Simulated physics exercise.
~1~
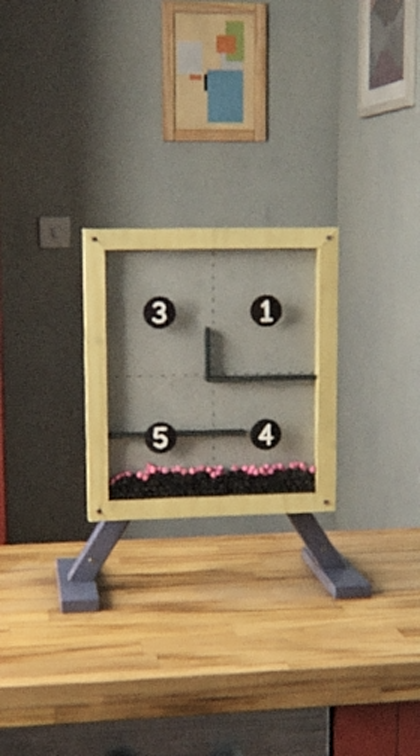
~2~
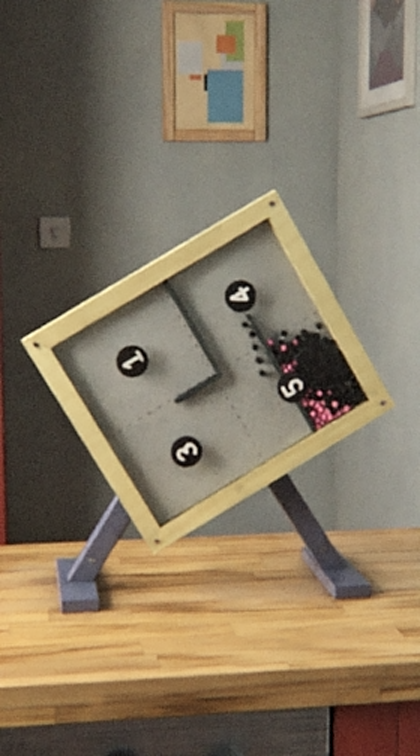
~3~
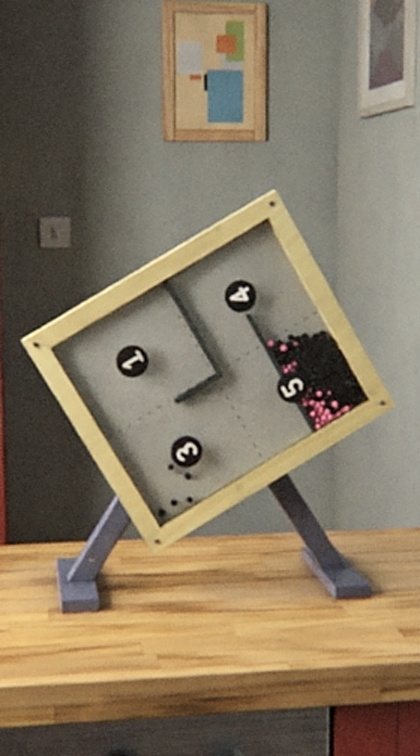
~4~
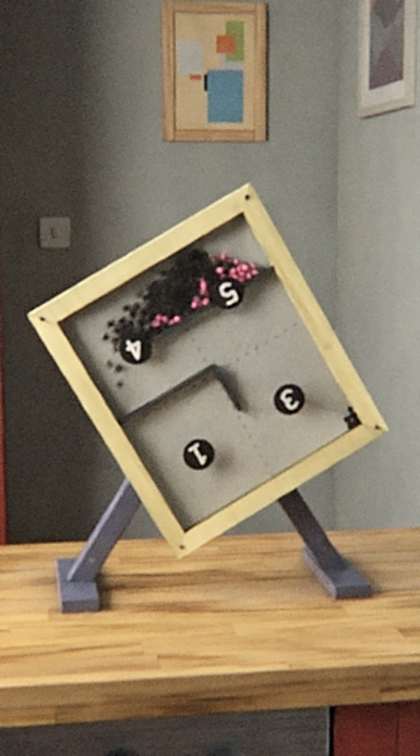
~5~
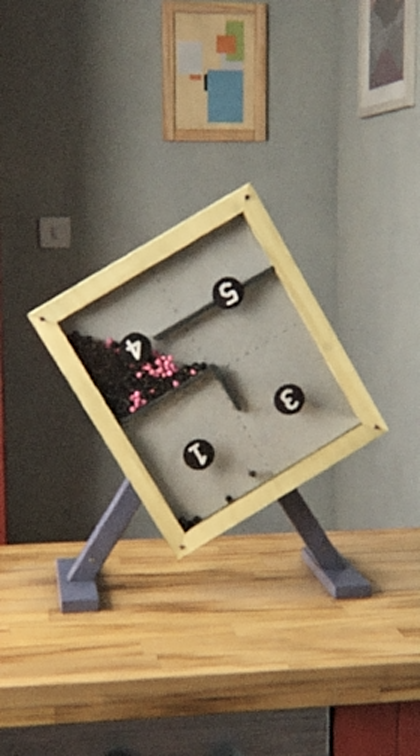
The framed case turns anticlockwise, pauses, turns further, and most beads settle in quarter four.
